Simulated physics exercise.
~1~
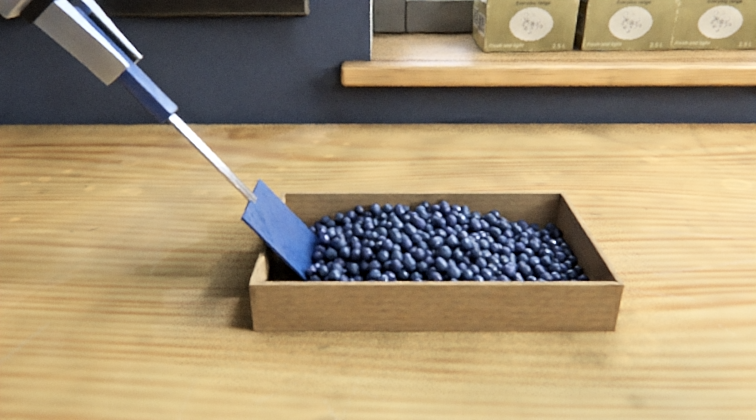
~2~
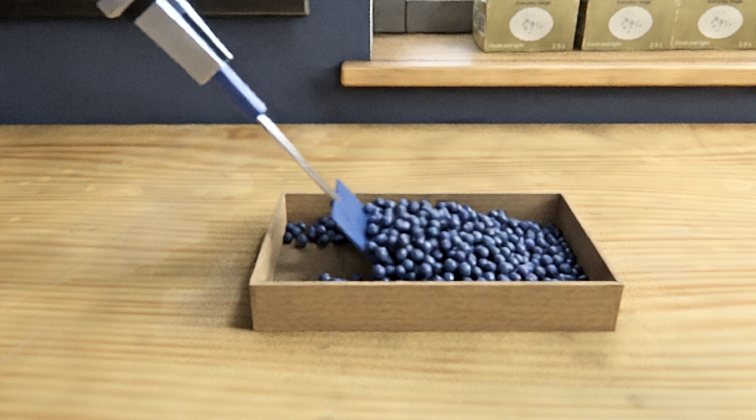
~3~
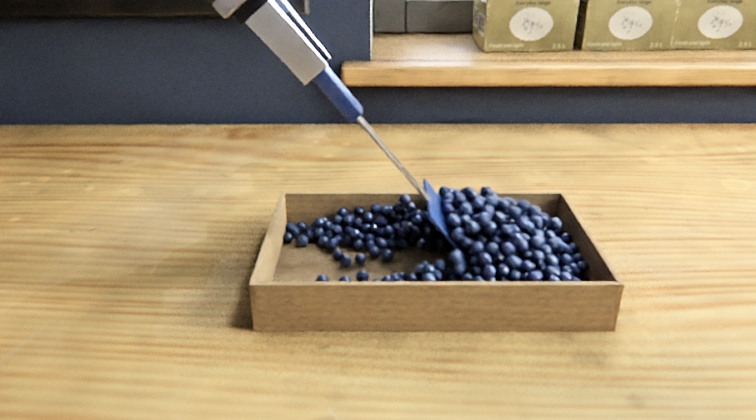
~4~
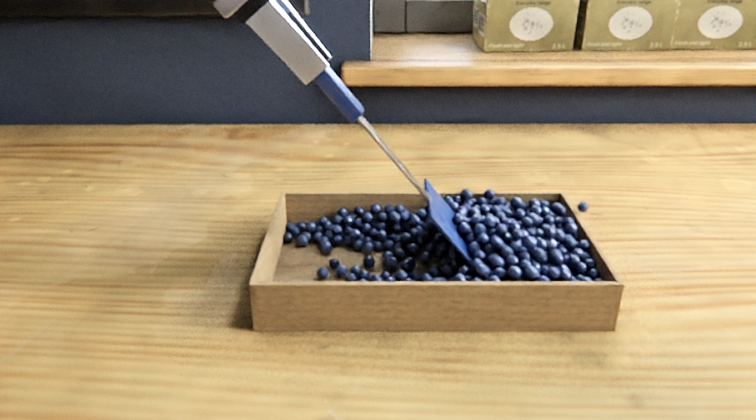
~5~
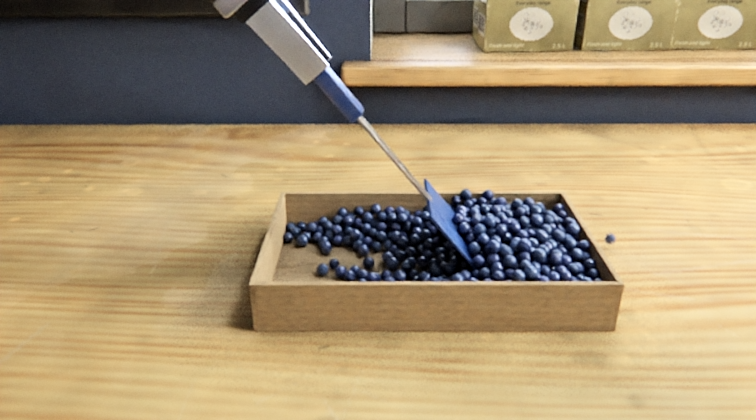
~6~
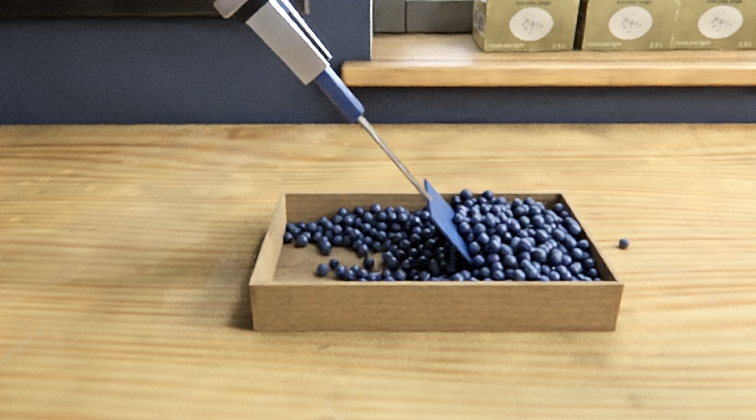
Robot arm pushing dark blue beads rightward across a shallow tray with a blue turner, then stopping as one bead rolls onto the table.
